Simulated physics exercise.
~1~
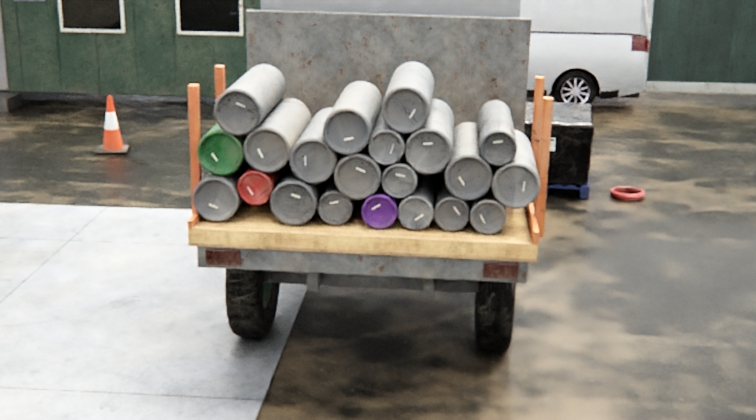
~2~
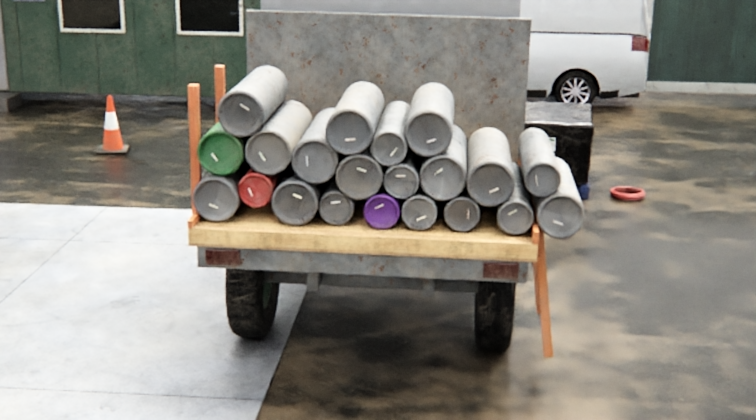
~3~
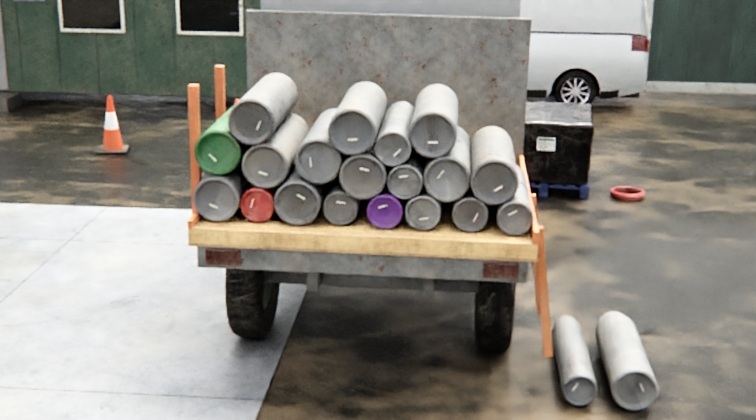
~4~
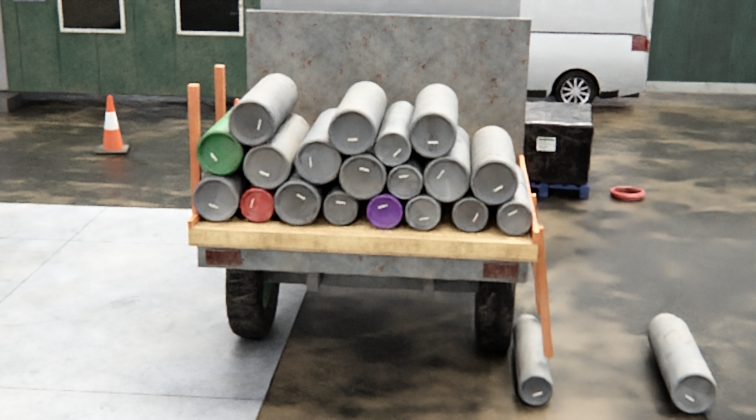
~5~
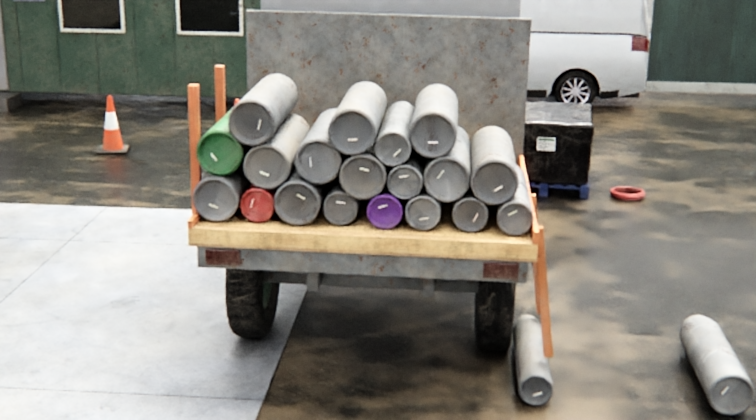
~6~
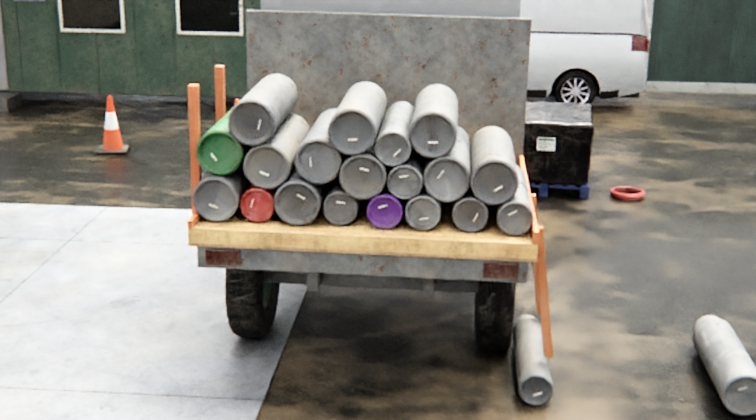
A parked flatbed lorry held a stack of gas cylinders until the posts on its right side dropped, and two grey ones rolled off onto the ground and spread apart, while the green, red and purple ones stayed on the deck with the rest.
